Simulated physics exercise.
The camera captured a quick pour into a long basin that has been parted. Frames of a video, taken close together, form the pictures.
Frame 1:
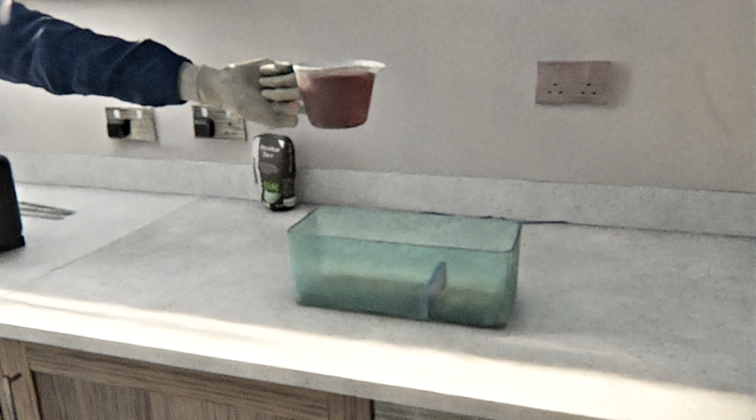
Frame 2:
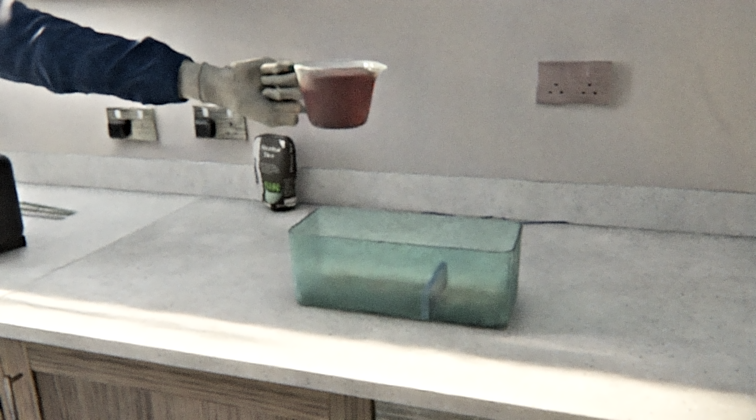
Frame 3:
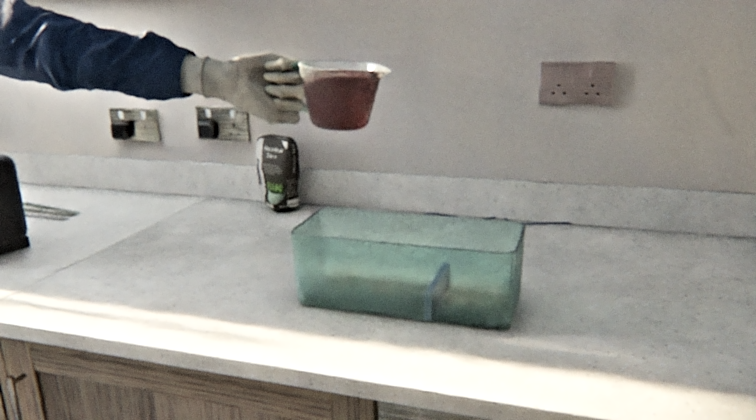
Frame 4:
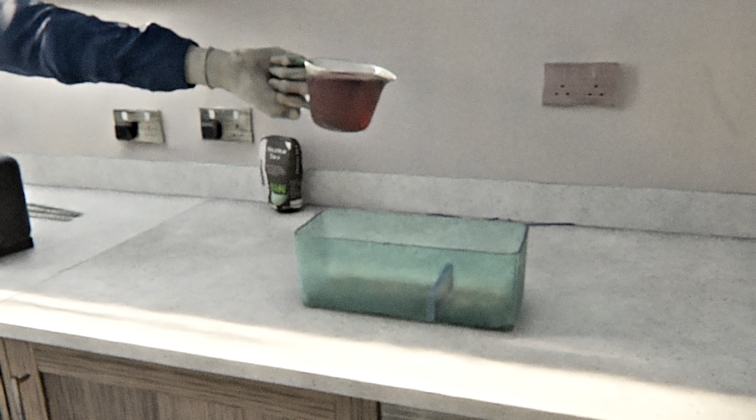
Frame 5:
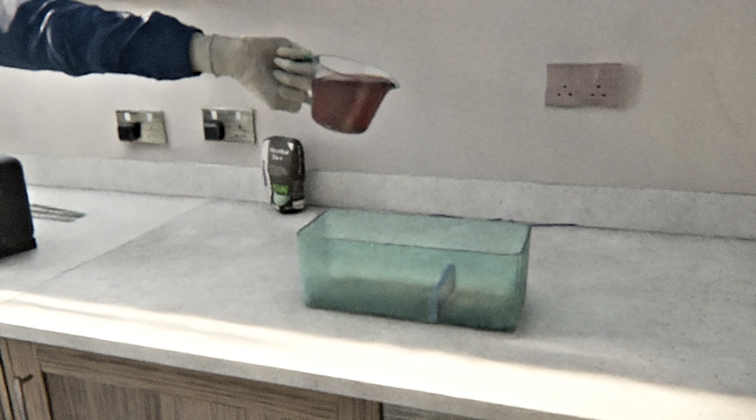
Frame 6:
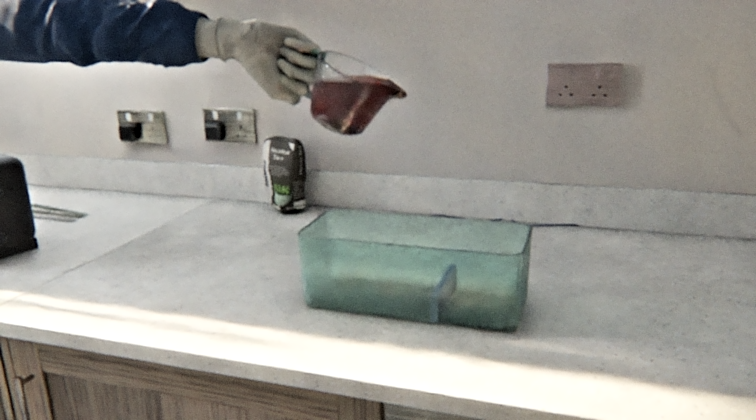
A gloved hand holds a clear cup of red liquid above a divided, translucent green basin on a pale countertop, drifts slightly right, and tilts the cup steadily rightward until the liquid reaches its lip.
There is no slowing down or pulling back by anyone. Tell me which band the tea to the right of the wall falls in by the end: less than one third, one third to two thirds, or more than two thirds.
It falls in the one third to two thirds band.
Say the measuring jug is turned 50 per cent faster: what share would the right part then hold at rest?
Around 30 percent ends up there.
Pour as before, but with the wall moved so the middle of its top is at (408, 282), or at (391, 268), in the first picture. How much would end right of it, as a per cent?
Note - case one near 80 %, case two near 95 %.
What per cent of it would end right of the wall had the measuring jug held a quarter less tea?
It works out near 20 percent.
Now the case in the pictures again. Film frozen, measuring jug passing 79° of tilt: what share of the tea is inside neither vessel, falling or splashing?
Share: Approx. 35 %.
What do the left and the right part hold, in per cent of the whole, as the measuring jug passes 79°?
Near 5 on the left, 15 on the right.
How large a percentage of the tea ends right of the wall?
Around 45 %.
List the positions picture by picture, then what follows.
In the first frame, tilt 0°; pouring edge (385, 66); surface from (303, 73) to (374, 74); the long basin's rim runs from (303, 220) to (517, 238); the wall's top is at (434, 277).
In the second frame, tilt 1°; pouring edge (386, 67); surface from (305, 73) to (375, 74).
In the third frame, tilt 5°; pouring edge (390, 72); surface from (308, 73) to (379, 76).
In the fourth frame, tilt 11°; pouring edge (396, 78); surface from (314, 74) to (386, 79).
In the fifth frame, tilt 18°; pouring edge (400, 87); surface from (318, 78) to (395, 83).
In the sixth frame, tilt 27°; pouring edge (402, 96); surface from (320, 80) to (400, 91); 2 per cent is over the edge.
A moment on, the measuring jug is tipped on its side and 45 per cent is still to pour, 4 is left of the wall and 14 right of it.
Next, the measuring jug is tipped on its side and 8 per cent is still to pour, 33 is left of the wall and 42 right of it.
Then the measuring jug is tipped on its side and 1 per cent is still to pour, 53 is left of the wall and 42 right of it.
Later the measuring jug is tipped on its side and 0 per cent is still to pour, 55 is left of the wall and 43 right of it.
In the end 55 per cent lies left of the wall, 43 right of it and 2 outside.
